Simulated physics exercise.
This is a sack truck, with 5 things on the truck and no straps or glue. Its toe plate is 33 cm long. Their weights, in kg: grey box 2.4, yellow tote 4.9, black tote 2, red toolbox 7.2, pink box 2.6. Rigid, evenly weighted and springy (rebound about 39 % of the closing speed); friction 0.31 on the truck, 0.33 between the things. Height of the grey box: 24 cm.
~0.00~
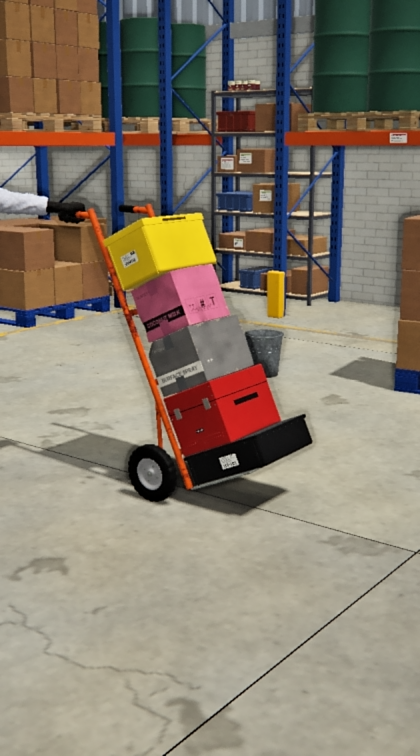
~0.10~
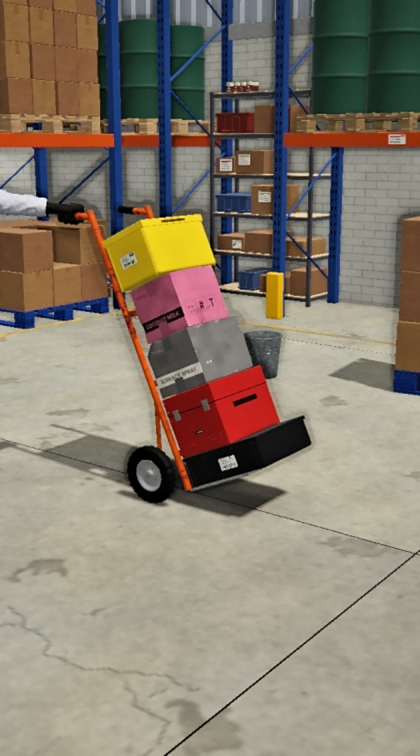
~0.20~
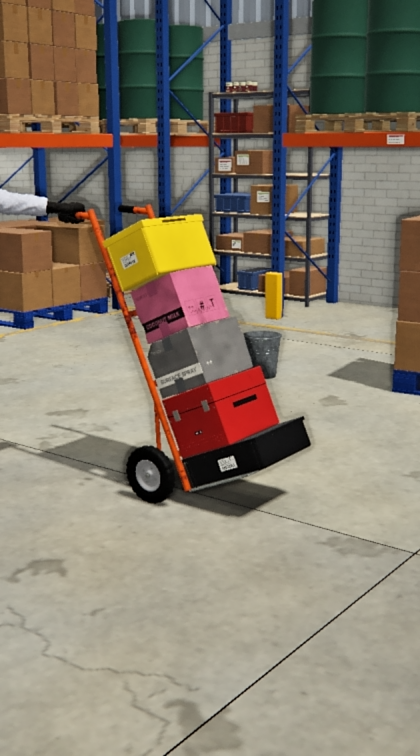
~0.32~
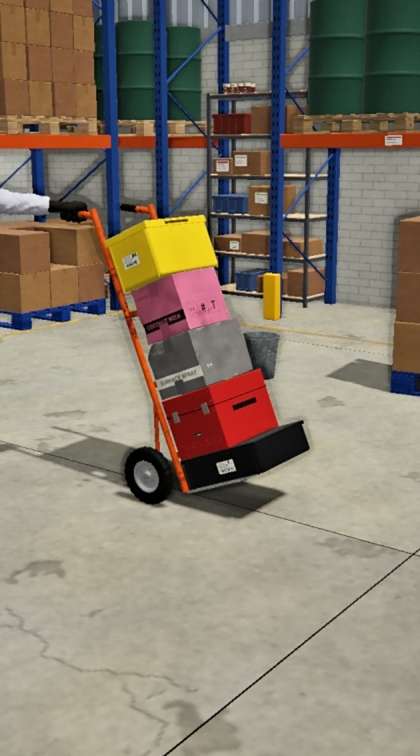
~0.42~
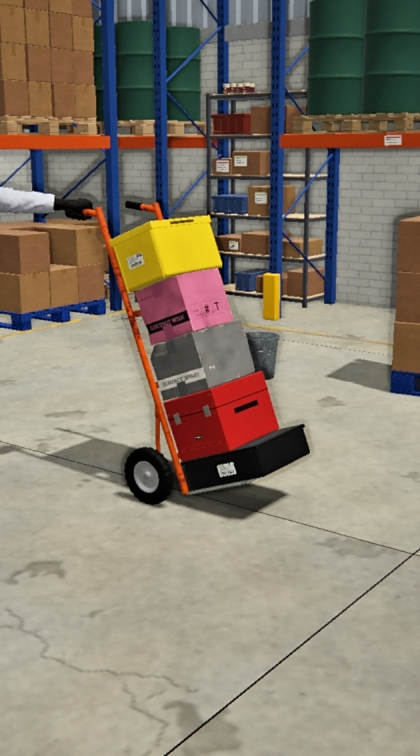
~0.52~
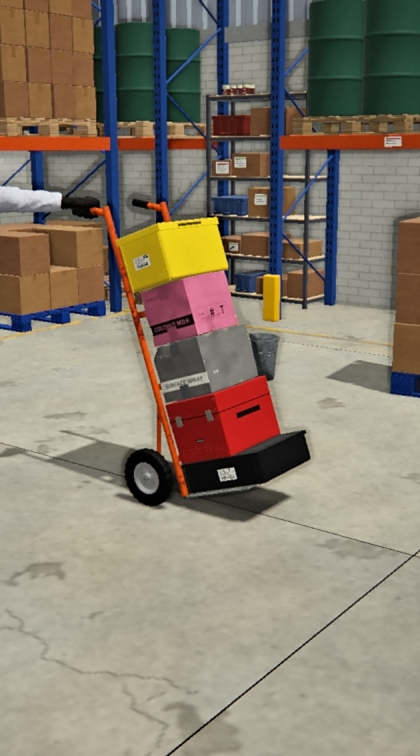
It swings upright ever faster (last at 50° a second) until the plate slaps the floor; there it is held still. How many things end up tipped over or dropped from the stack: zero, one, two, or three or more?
Tipped or gone: Zero.
By 1.12 s, truck upright; yellow tote 5 cm from its spot near (243, 269); grey box 2 cm from its spot near (238, 383); pink box 3 cm from its spot.
By 1.62 s, truck upright; yellow tote 9 cm from its spot near (252, 270); grey box 3 cm from its spot near (240, 383); pink box 6 cm from its spot.
When it is over (3.6 s), not toppled but over 10 cm from the start, yellow tote; the other 4 within 10 cm of the start. End places, in pixels of the last picture, grey box near (242, 384), yellow tote near (256, 270).
